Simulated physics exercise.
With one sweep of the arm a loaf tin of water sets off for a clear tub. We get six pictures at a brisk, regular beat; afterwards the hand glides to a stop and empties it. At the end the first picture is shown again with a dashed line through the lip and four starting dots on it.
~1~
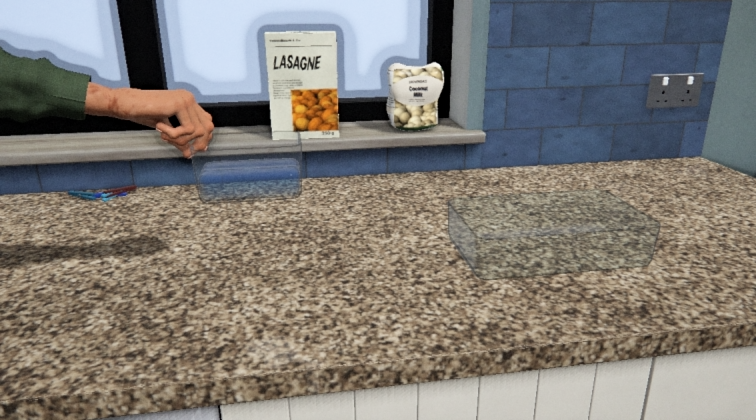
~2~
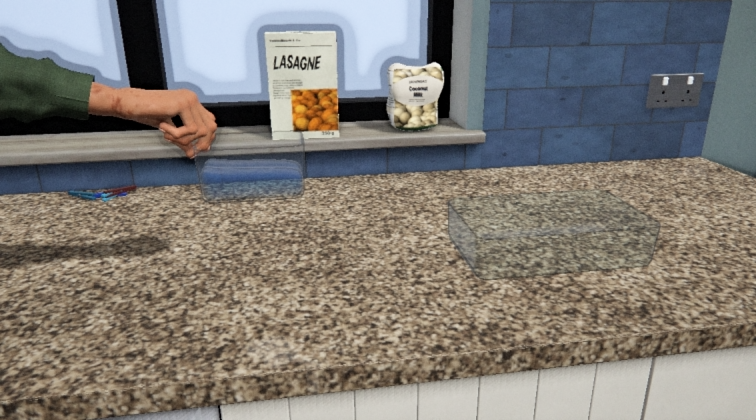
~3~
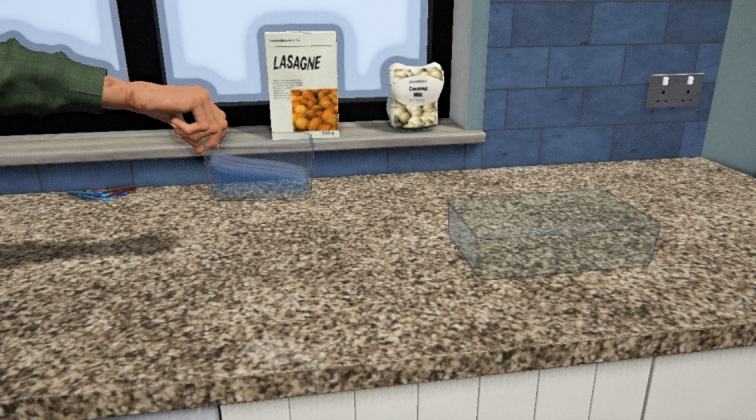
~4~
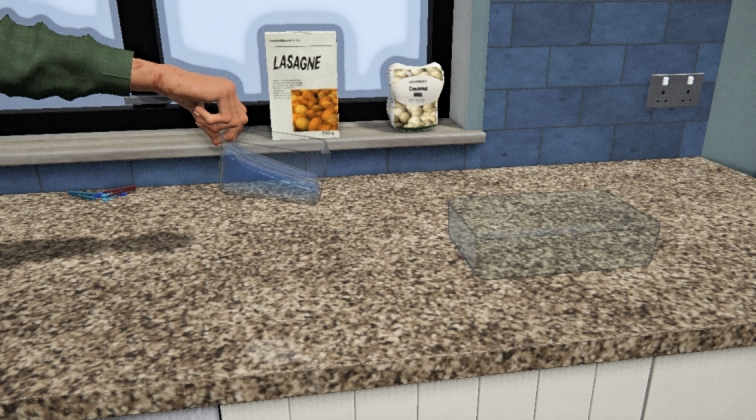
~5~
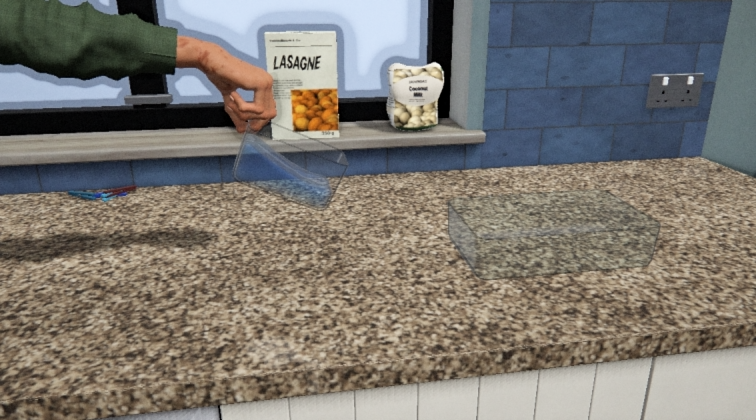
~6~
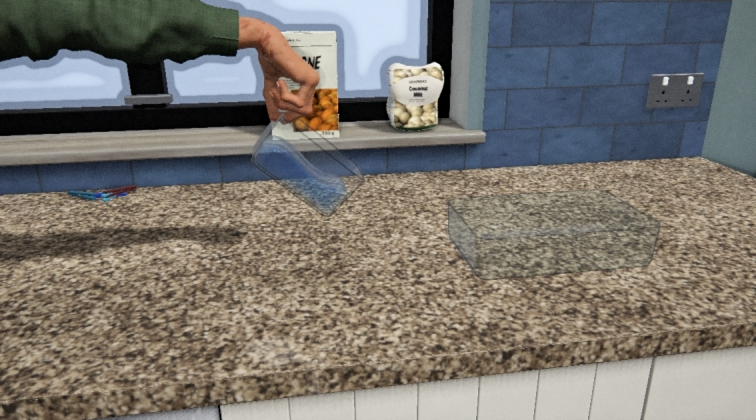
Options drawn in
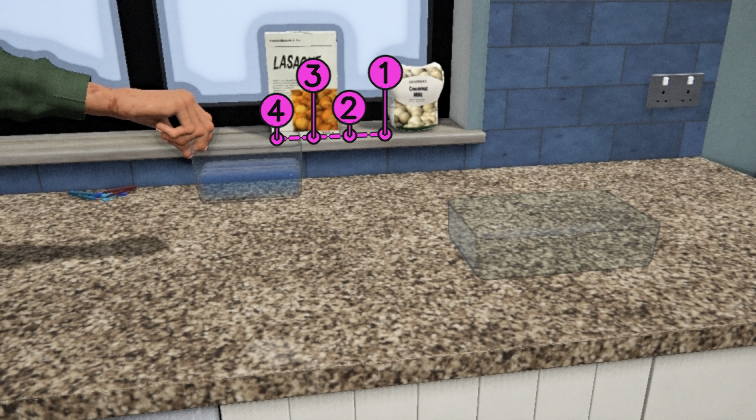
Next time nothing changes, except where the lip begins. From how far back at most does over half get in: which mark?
Dot 2.
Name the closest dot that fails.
That is dot 3.
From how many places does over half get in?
Two of them.
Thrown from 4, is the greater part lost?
Yes, that goes wrong.
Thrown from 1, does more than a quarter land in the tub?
Yes, clearly.
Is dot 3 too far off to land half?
Yes, it does.
In magenta, 1 at (385, 134); 2 at (349, 135); 3 at (313, 137); 4 at (276, 138).
With 1, about 85 % lands in the tub, 2 % falls short and 13 % goes beside or beyond.
With 2, about 67 % lands in the tub, 23 % falls short and 10 % goes beside or beyond.
With 3, about 18 % lands in the tub, 75 % falls short and 6 % goes beside or beyond.
With 4, about 0 % lands in the tub, 97 % falls short and 3 % goes beside or beyond.
